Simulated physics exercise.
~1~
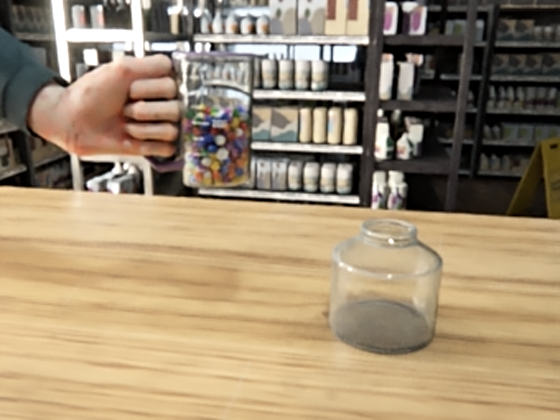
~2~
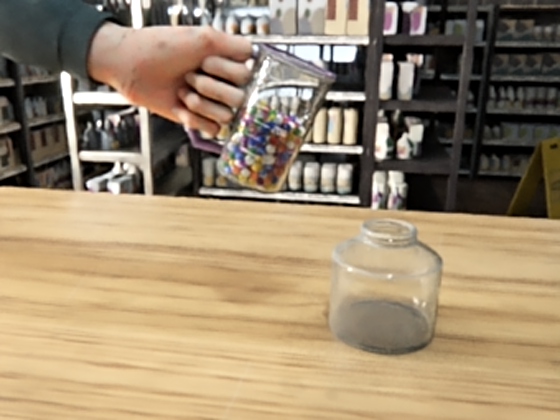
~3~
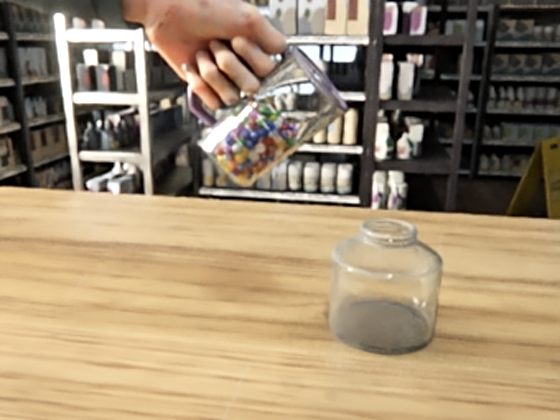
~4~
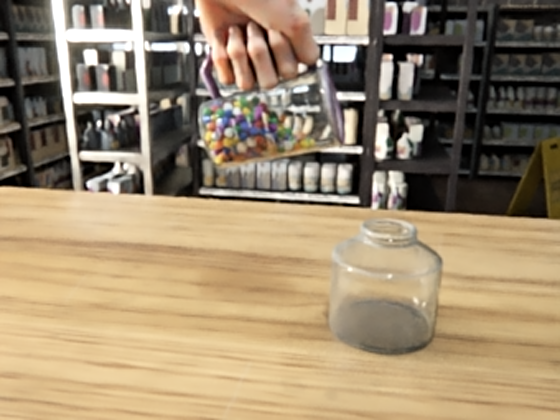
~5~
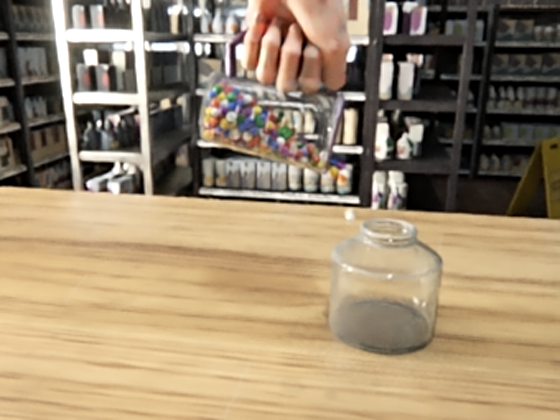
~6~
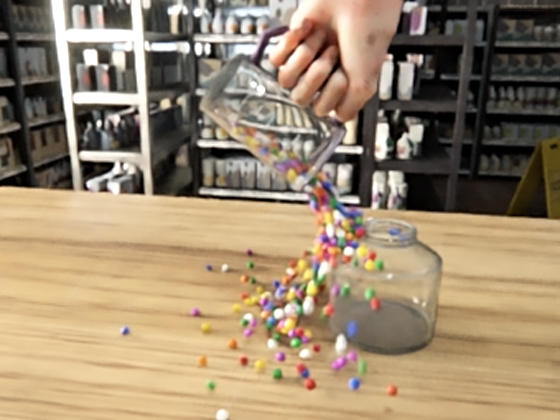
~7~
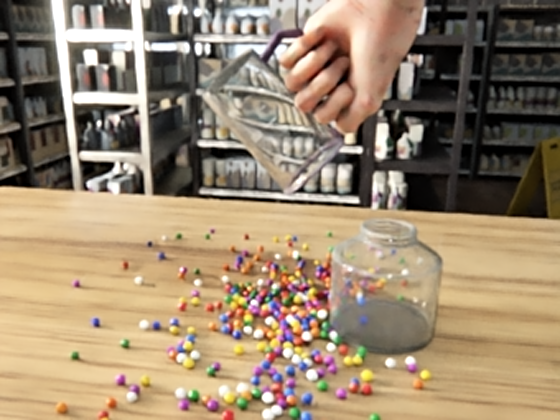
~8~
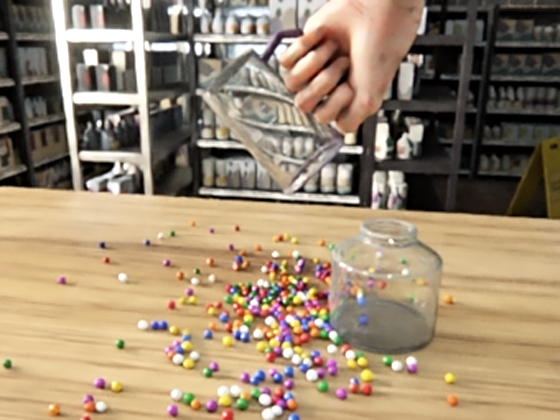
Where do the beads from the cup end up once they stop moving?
Practically all of them lie spilt on the wooden table beside and around the jar, with hardly any left in the cup or inside the jar.
